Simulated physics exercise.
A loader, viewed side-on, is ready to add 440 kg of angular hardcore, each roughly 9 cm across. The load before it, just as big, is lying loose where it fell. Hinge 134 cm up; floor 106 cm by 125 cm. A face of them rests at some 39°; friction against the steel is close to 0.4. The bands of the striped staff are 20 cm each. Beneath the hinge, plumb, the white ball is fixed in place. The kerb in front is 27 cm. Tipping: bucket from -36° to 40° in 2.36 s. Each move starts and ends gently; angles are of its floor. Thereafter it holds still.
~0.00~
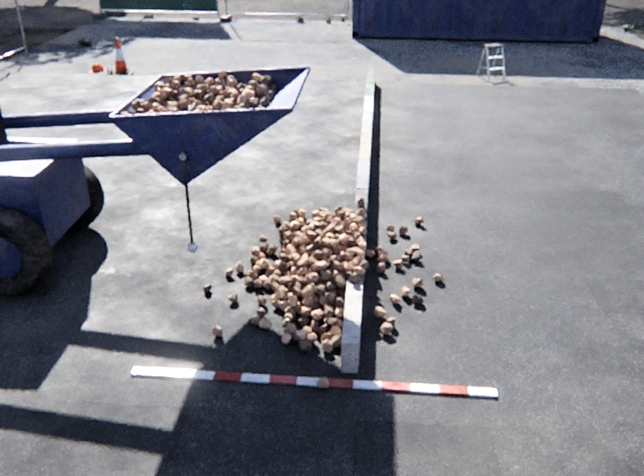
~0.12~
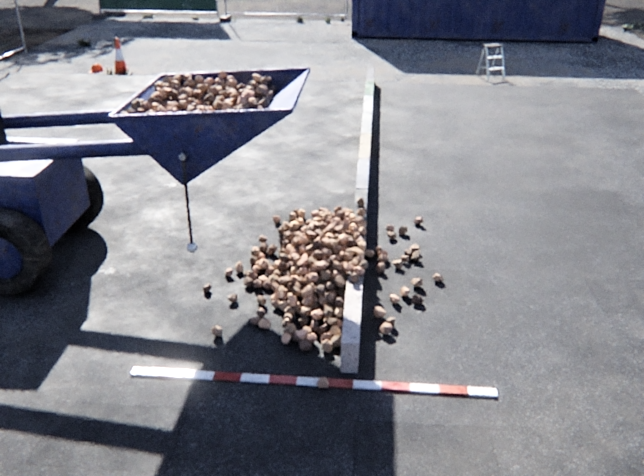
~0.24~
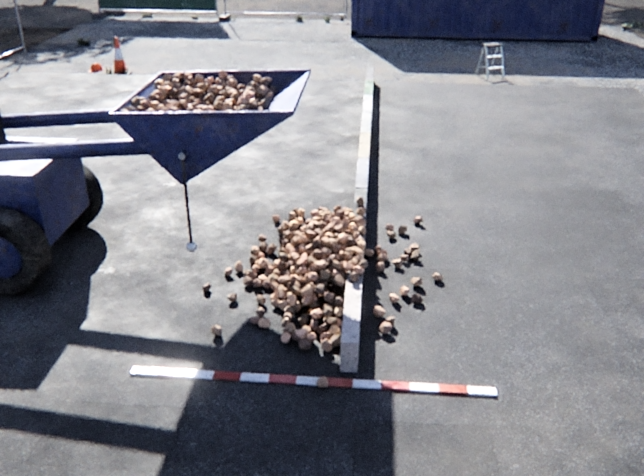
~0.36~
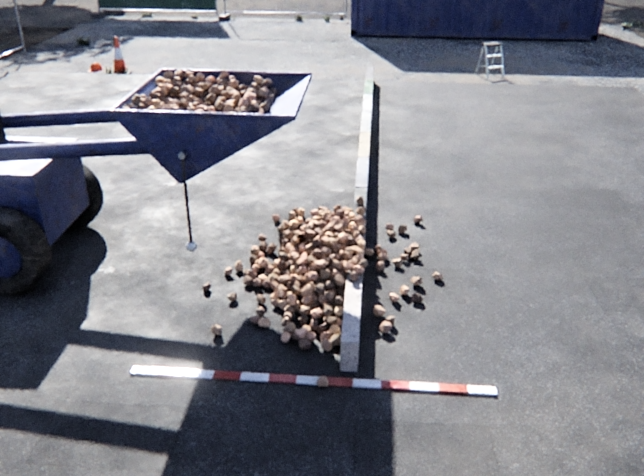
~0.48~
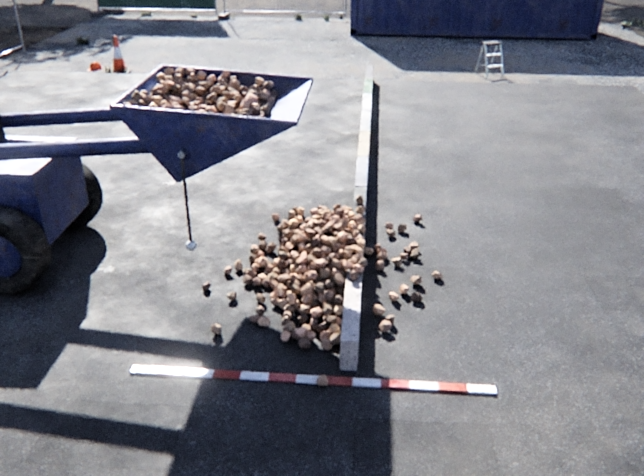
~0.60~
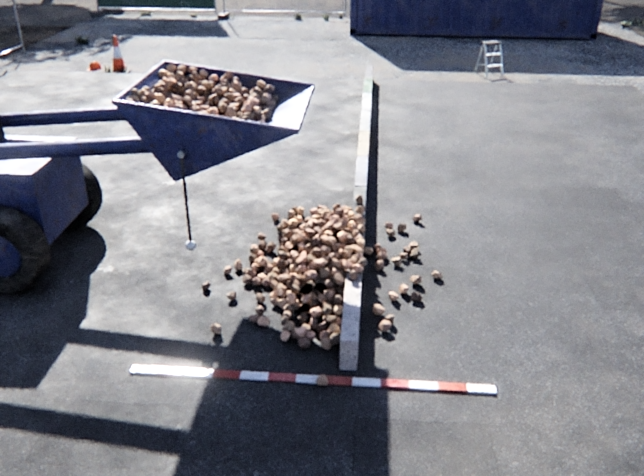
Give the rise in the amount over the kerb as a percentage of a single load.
4 %.
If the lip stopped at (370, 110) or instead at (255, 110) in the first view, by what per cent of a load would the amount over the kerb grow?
Close to 90 per cent, followed by close to 0 per cent.
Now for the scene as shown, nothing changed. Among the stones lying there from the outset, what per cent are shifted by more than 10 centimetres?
Roughly 5 per cent of them.
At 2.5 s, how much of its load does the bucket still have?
35 %.
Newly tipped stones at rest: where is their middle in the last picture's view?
I'd say close to (297, 248).
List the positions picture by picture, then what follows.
In the first picture, lip at (292, 110), floor tilted -36°, highest stones at (226, 86). The earlier load is highest near (338, 229), 36 cm above ground level, 95 % on this side of the kerb, 5 % over the kerb.
In the second picture, lip at (292, 111), floor tilted -35°, highest stones at (223, 86); the stones move at 0.0 m/s on average.
In the third picture, lip at (293, 113), floor tilted -34°, highest stones at (198, 85); the stones move at 0.1 m/s on average.
In the fourth picture, lip at (295, 118), floor tilted -31°, highest stones at (179, 83); the stones move at 0.1 m/s on average.
In the fifth picture, the bucket is at -28°, its lip at (297, 124); the top of the load is at (173, 79); the stones move at 0.1 m/s on average.
In the sixth picture, the bucket is at -24°, its lip at (299, 132); the top of the load is at (175, 76); the stones move at 0.2 m/s on average.
After 1.8 s the floor is at 28°; in per cent of one load, 100 in the bucket, 96 on this side of the kerb, 5 over the kerb; the foremost stones are at (416, 258).
After 2.5 s the floor is at 40°; in per cent of one load, 34 in the bucket, 161 on this side of the kerb, 5 over the kerb; the foremost stones are at (416, 258).
After 2.8 s the floor is at 40°; in per cent of one load, 5 in the bucket, 188 on this side of the kerb, 7 over the kerb; the foremost stones are at (416, 258).
After 5.7 s the floor is at 40°; in per cent of one load, 0 in the bucket, 192 on this side of the kerb, 8 over the kerb; the foremost stones are at (427, 257). Net gain over the kerb, 4.
